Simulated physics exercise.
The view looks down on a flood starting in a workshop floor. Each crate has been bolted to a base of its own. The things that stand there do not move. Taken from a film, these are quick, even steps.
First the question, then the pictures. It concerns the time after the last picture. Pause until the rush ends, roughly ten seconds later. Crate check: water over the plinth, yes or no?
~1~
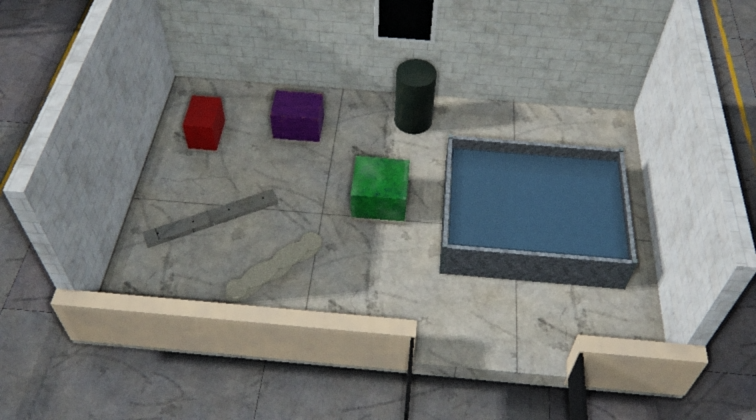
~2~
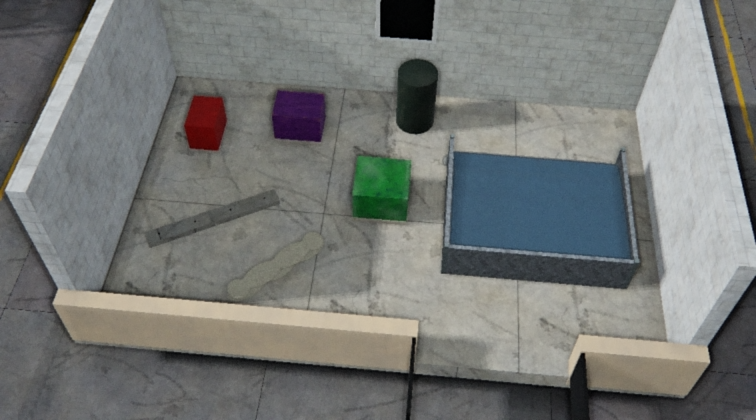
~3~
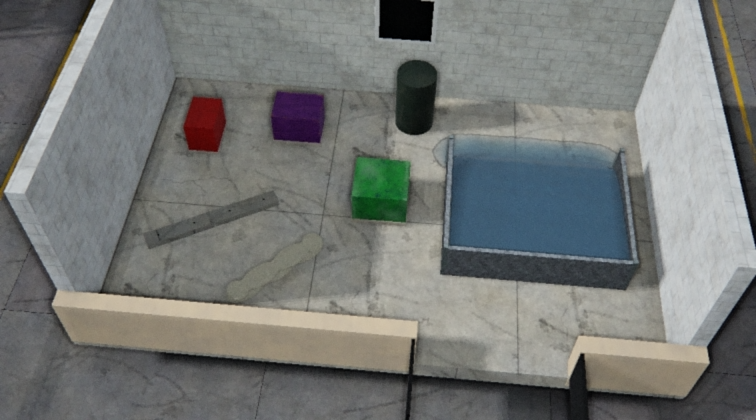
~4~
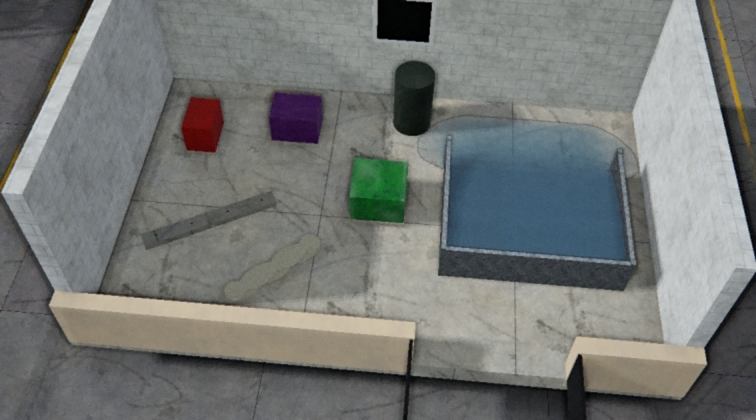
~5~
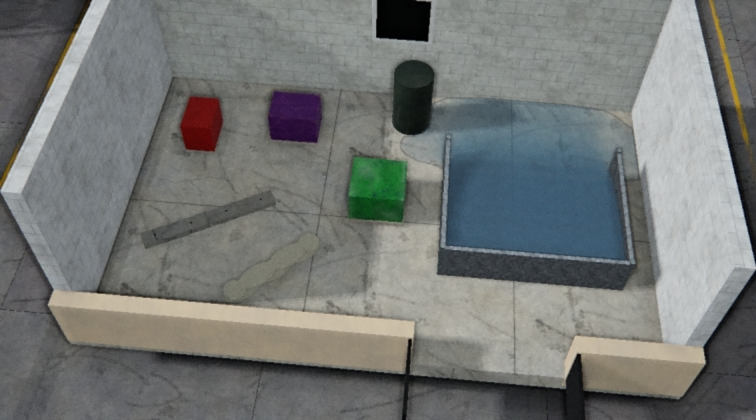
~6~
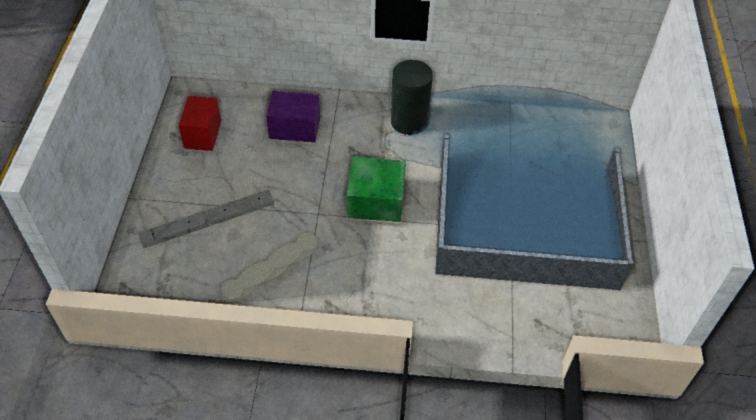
Red crate yes, green crate yes, purple crate yes.
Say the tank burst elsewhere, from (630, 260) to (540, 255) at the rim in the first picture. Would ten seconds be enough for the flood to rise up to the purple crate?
In my view the purple one is never reached.
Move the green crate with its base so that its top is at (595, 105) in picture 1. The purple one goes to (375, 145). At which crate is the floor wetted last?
The one in red.
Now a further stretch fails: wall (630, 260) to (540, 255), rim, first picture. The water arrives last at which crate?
It's the red-painted one.
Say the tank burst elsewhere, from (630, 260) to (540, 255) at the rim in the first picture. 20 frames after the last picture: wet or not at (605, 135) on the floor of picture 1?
I'd say it's soaked there.
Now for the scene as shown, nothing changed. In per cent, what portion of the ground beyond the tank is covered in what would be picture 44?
About 85 %.
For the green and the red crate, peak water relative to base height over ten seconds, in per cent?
210 %, then 180 %.
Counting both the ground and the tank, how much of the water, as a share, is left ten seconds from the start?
My estimate is some 98 percent.
A moment on, water covers 20 % of the floor; the red crate not reached, the green crate not reached, the purple crate not reached.
Next, water covers 25 % of the floor; the red crate not reached, the green crate not reached, the purple crate water round its plinth.
Then, water covers 50 % of the floor; the red crate water round its plinth, the green crate water round its plinth, the purple crate water round its plinth.
Later, water covers 85 % of the floor; the red crate water round its plinth, the green crate water round its plinth, the purple crate water round its plinth.
In the end, water covers 95 % of the floor; the red crate was topped, the green crate was topped, the purple crate was topped.
